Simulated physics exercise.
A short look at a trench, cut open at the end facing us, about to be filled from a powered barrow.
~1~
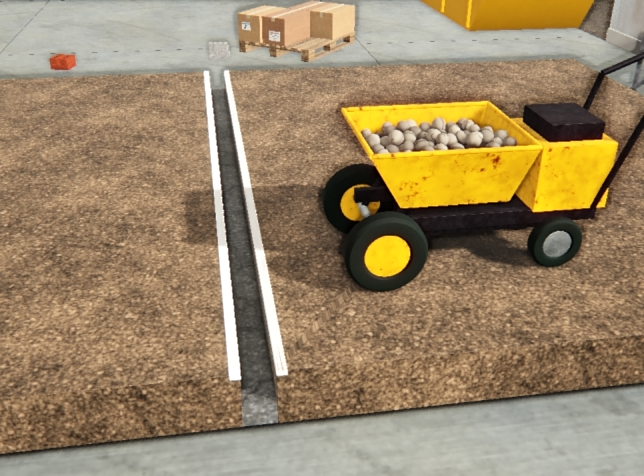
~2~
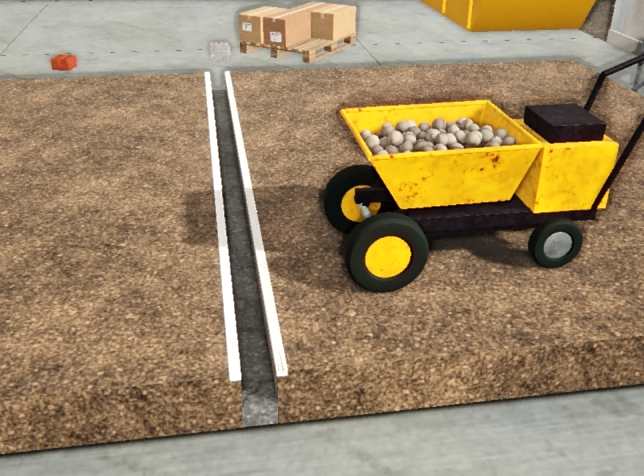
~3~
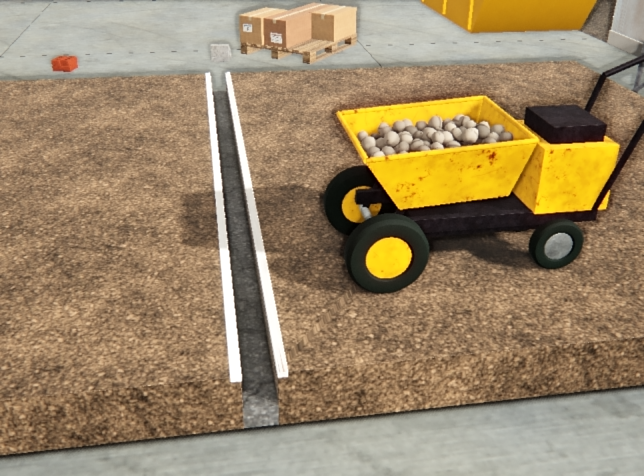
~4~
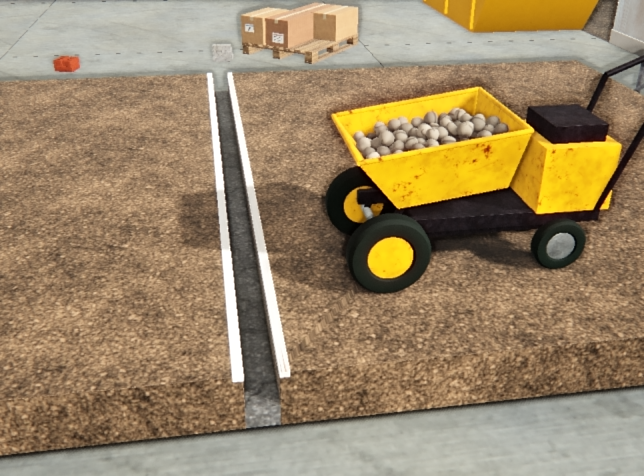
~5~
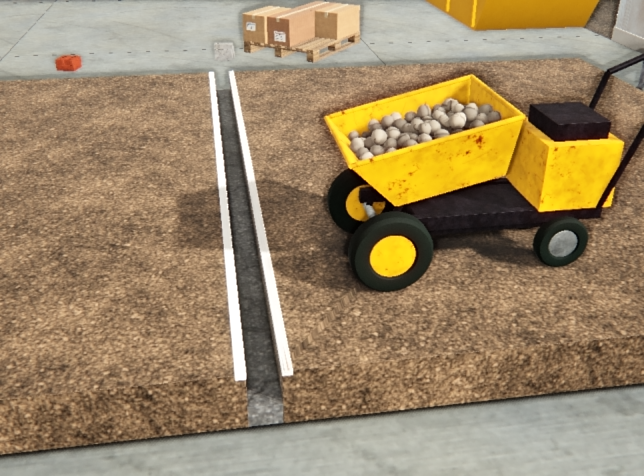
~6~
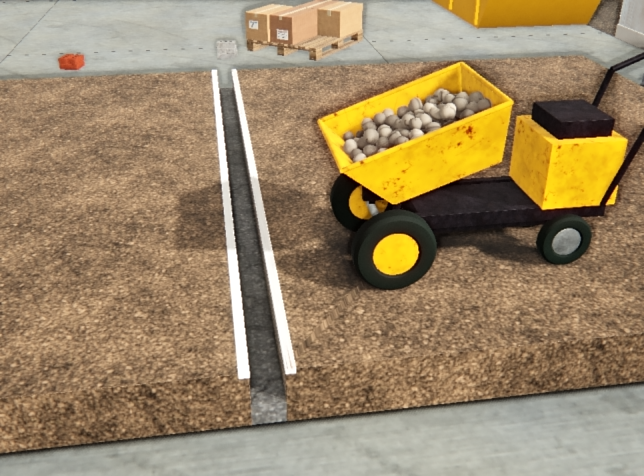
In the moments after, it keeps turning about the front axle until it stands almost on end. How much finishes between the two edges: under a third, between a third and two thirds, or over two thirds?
Between the edges lies from one third to two thirds of the load.
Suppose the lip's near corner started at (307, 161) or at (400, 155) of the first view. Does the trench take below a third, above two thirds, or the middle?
First below one third, then between a third and two thirds.
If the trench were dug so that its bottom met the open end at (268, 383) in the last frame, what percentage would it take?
Roughly 40 in a hundred.
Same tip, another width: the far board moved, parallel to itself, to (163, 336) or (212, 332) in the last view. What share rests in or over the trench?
First some 100, then 90 per cent.
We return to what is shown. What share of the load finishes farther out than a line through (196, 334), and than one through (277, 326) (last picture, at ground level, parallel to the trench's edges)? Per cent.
Roughly 20 per cent, and 90 per cent.
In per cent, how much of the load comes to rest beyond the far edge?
Close to 40 per cent.
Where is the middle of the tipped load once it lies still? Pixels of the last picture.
At about (244, 260).
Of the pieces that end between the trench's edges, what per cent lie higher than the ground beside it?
Roughly 25 in a hundred.
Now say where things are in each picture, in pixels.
Lip of the skip near (372, 157), level; top of the load near (450, 141), river pebbles; first edge of the trench near (274, 327); far edge near (231, 331), the trench under half as wide as the skip, and about as deep as wide, in the first picture.
Lip of the skip near (371, 158), level; top of the load near (449, 140), in the second picture.
Lip of the skip near (366, 161), tipped barely; top of the load near (446, 138), in the third picture.
Lip of the skip near (360, 163), tipped a little; top of the load near (452, 130), in the fourth picture.
Lip of the skip near (351, 166), tipped a little; top of the load near (468, 125), in the fifth picture.
Lip of the skip near (343, 171), tipped clearly; top of the load near (460, 114); first edge of the trench near (282, 325); far edge near (239, 329), in the sixth picture.
Shortly afterwards, skip tipped steeply; the whole lot in the skip.
Next, skip tipped right over; the bulk in the skip; only a few short of the trench; a little in or heaped over the trench; a little beyond it; only a few falling.
Some moments later, skip tipped right over; a little in the skip; a little short of the trench; near half in or heaped over the trench; near a third beyond it.
In the end, skip tipped right over; a little short of the trench; near half in or heaped over the trench; near a third beyond it.
